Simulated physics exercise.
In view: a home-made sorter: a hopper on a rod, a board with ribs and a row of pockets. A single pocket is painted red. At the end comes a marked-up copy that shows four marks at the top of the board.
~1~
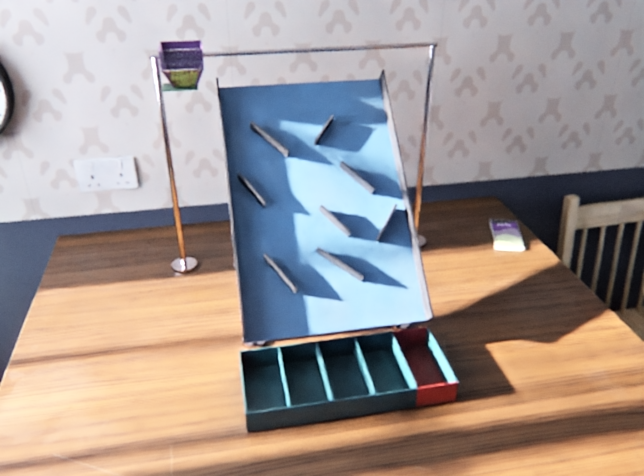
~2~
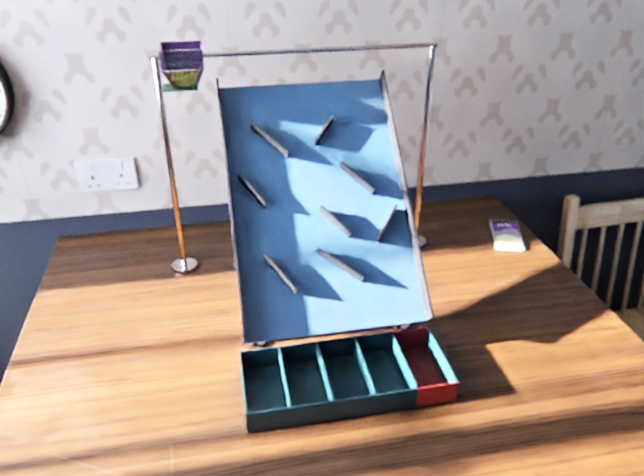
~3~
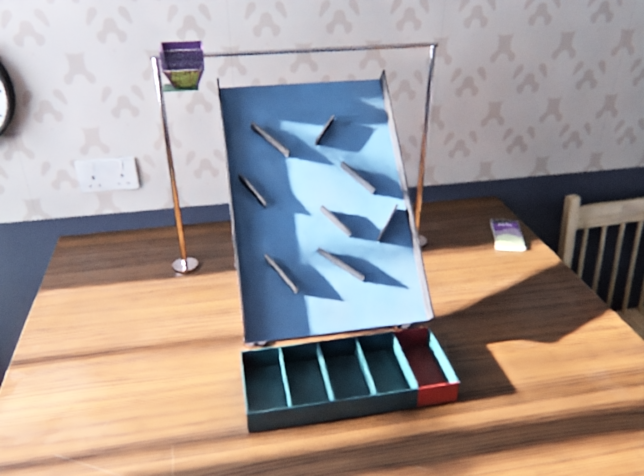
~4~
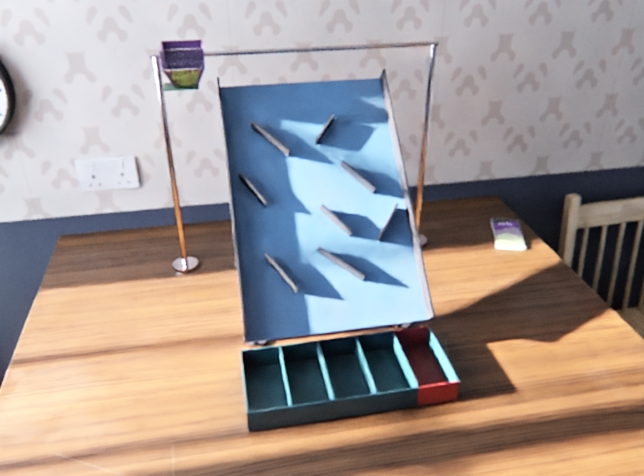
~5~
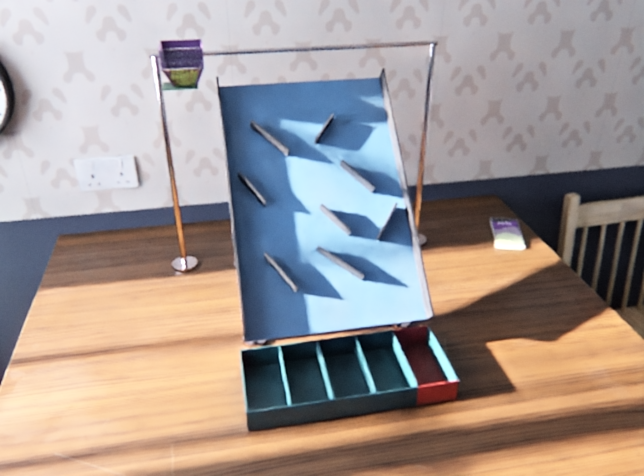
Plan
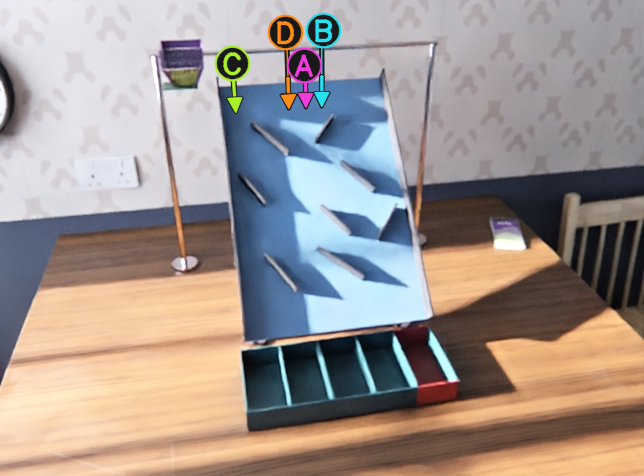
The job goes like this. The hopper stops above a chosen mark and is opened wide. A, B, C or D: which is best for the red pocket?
Mark D.
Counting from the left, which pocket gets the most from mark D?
It is the fifth one.
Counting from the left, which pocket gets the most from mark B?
The third.
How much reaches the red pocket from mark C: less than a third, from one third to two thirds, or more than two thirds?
Mark C gives less than a third.
On the marked copy, mark A meets the board at (305, 102); mark B meets the board at (321, 101); mark C meets the board at (235, 107); mark D meets the board at (288, 103).
For mark A, about a tenth in the red pocket, the larger part in other pockets, about a tenth outside the box.
For mark B, about a tenth in the red pocket, the larger part in other pockets, about a tenth outside the box.
For mark C, about a tenth in the red pocket, the larger part in other pockets, about a tenth outside the box.
For mark D, roughly half in the red pocket, roughly a third in other pockets, about a tenth outside the box.
